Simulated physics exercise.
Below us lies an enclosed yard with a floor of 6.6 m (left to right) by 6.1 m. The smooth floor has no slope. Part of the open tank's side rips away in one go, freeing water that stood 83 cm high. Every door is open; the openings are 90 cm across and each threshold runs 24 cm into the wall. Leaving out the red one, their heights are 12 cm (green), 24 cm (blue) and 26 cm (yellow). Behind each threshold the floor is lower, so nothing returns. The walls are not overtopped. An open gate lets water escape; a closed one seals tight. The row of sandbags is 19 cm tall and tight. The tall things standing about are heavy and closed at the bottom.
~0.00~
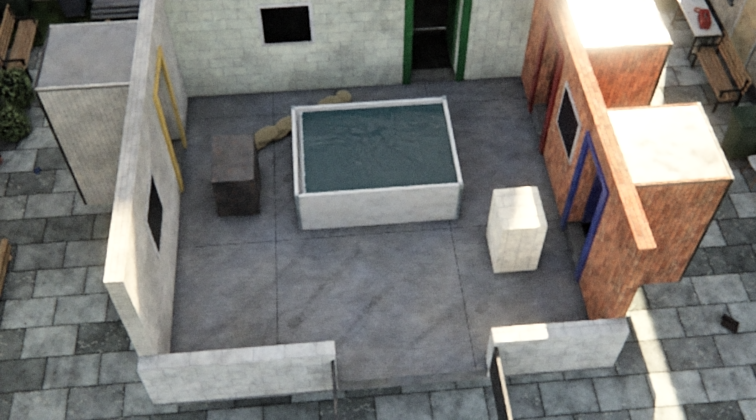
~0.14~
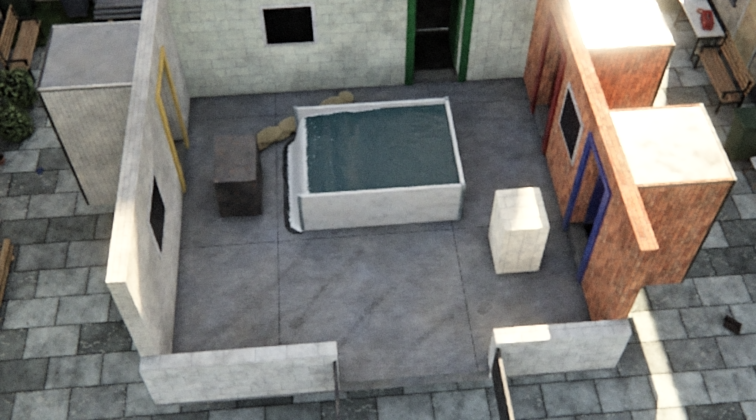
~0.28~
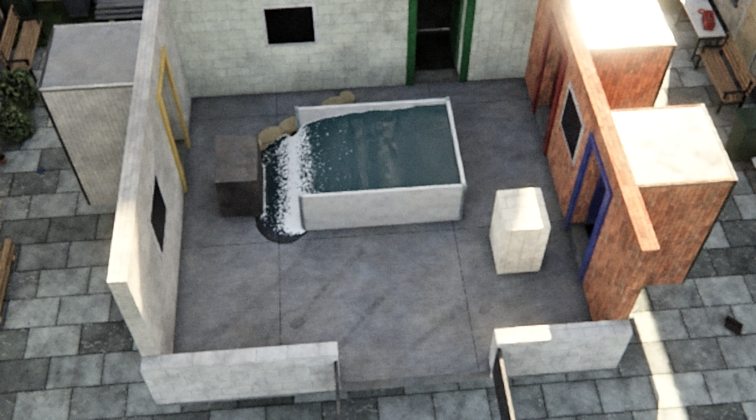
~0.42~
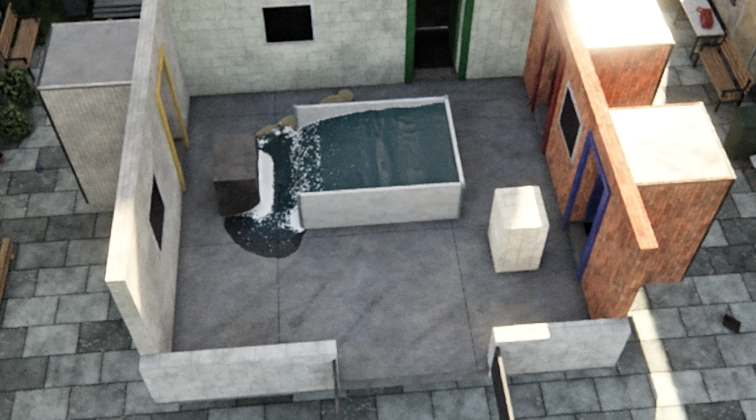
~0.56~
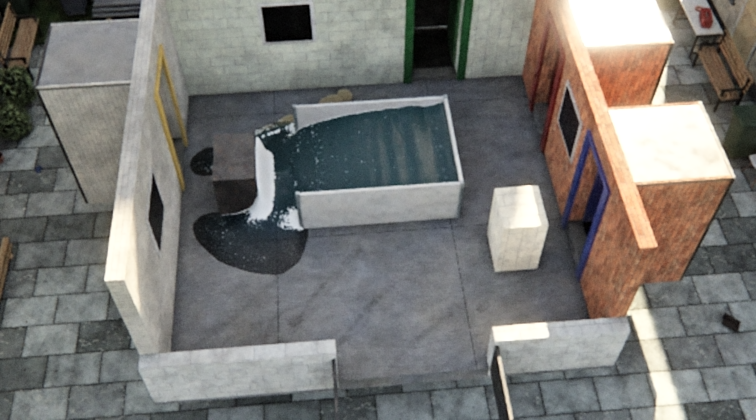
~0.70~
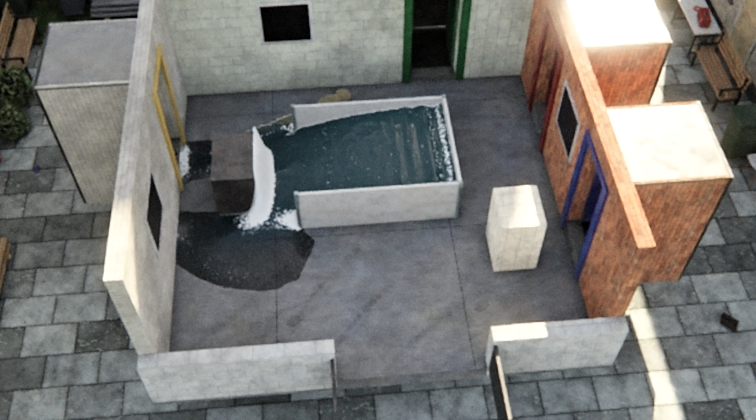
Water bursts from the tank's left side and spreads around a dark block across the floor.
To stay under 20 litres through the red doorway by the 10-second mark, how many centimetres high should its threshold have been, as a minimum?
About 8 cm.
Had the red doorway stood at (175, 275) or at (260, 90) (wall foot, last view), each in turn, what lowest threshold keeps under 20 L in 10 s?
Roughly 23 and 21 cm.
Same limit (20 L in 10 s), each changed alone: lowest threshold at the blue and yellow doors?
Roughly 9.0 cm at blue and 36 cm at yellow.
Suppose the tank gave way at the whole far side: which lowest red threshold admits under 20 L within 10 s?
Then roughly 23 cm.
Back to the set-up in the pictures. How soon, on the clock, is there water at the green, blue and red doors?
Arrival: Green 2.8 s, blue 5.0 s, red 4.0 s.
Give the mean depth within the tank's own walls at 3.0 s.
Some 30 cm.
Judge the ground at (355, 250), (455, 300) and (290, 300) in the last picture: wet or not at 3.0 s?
In that order: Still dry, still dry, flooded.
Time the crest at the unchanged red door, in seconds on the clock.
At about 5.0 s.
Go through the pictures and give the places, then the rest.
In the first frame, the open tank at (374, 148) is whole and still, 83 cm deep; the red door at (544, 92) is dry.
In the second frame, water pours out at (302, 175) and has run 0.2 m, to (290, 226); about 6 cm deep outside, 83 cm at the back.
In the third frame, the front is at a hidden place, 0.8 m from the gap at (303, 176); 1.4 m2 of floor is wet, 83 cm left at the back.
In the fourth frame, the gap is at (301, 175), the front 1.3 m out at a hidden place; the back of the open tank holds 83 cm.
In the fifth frame, the gap is at (301, 175), the front 1.9 m out at (198, 170); the back of the open tank holds 81 cm.
In the sixth frame, water pours out at (299, 175) and has run 2.2 m, to (177, 255); about 8 cm deep outside, 72 cm at the back; the red door at (544, 90), 4.6 m from the gap, is still 4.1 m from the nearest water.
After 1.4 s water covers 35 % of the floor, deepest (59 cm) near (273, 188); it has not reached the red door.
After 3.0 s water covers 50 % of the floor, deepest (39 cm) near (195, 325); it has not reached the red door.
After 10.0 s water covers 95 % of the floor, deepest (16 cm) near (517, 80); 9 cm at the red door, 0 litres in over its 25 cm threshold.
At the red door as built, the water arrived by 4.2 s and peaked near 13 cm at 5.2 s.
Run again over the same 10 s with other heights there, 37 litres in over 6.5 cm, 10 litres over 9 cm. The limit of 20 litres is kept from about 8 cm up.
